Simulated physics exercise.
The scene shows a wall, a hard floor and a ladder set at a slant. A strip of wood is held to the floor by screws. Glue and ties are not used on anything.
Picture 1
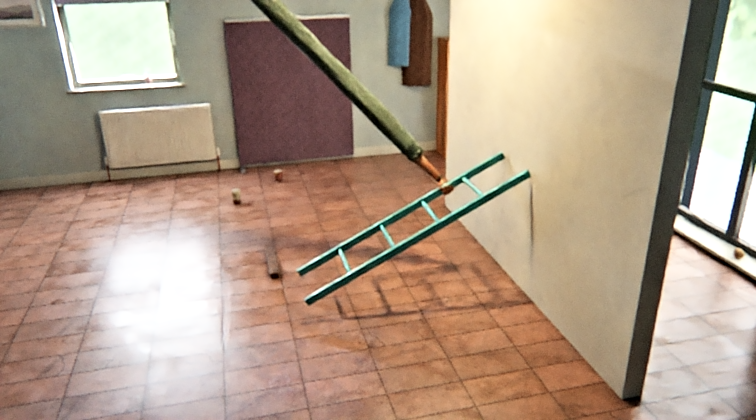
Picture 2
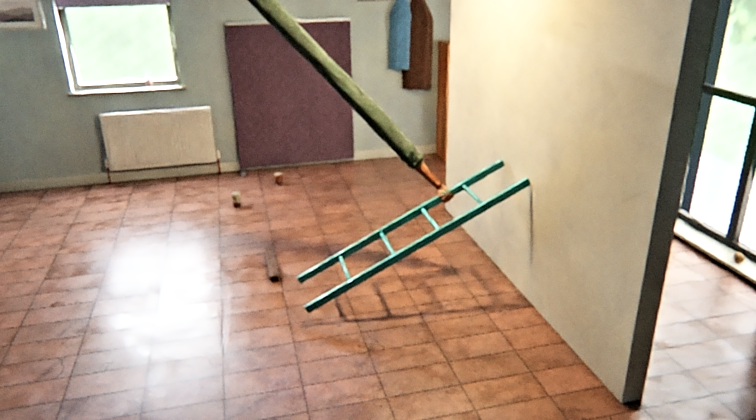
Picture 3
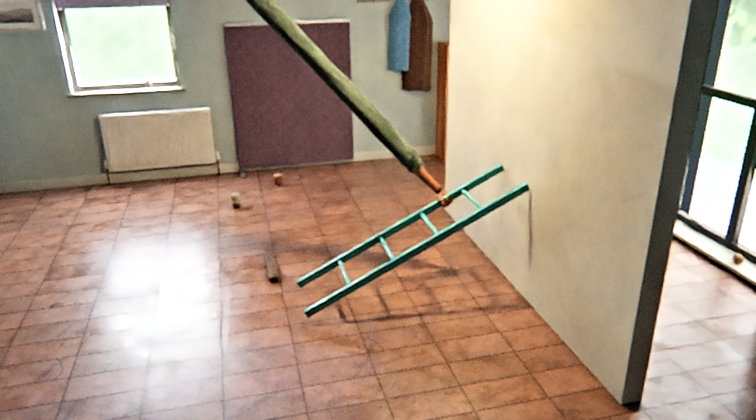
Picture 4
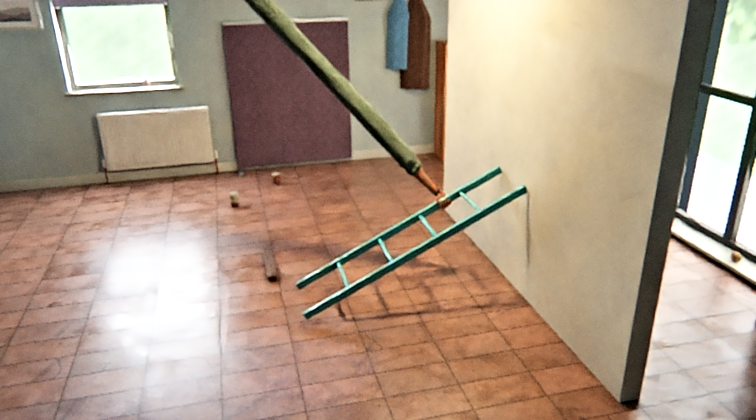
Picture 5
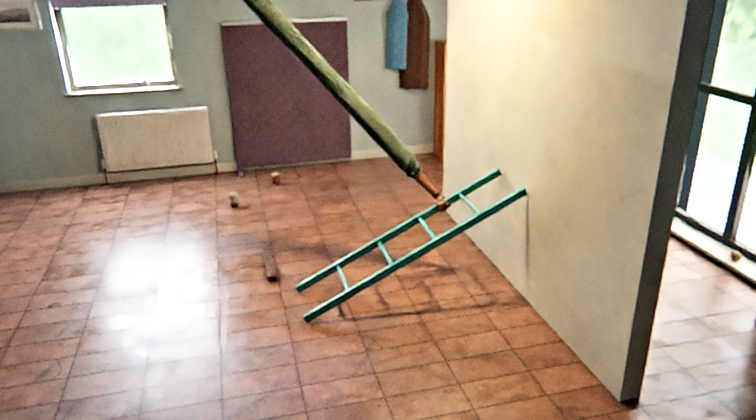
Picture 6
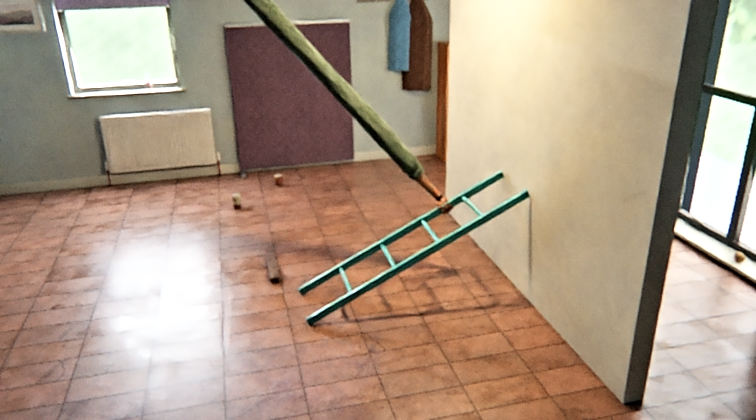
A green-sleeved arm slightly lowers a slanted turquoise ladder beside a pale wall.
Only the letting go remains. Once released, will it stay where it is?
No, it's going to go down, I think.
Then, 0.34 s later than the last frame, turquoise ladder tilted by 15° near (401, 271).
Then, 0.56 s later than the last frame, turquoise ladder tilted by 29° near (396, 280).
When it is over, the turquoise ladder gives way at the feet, near (395, 293).
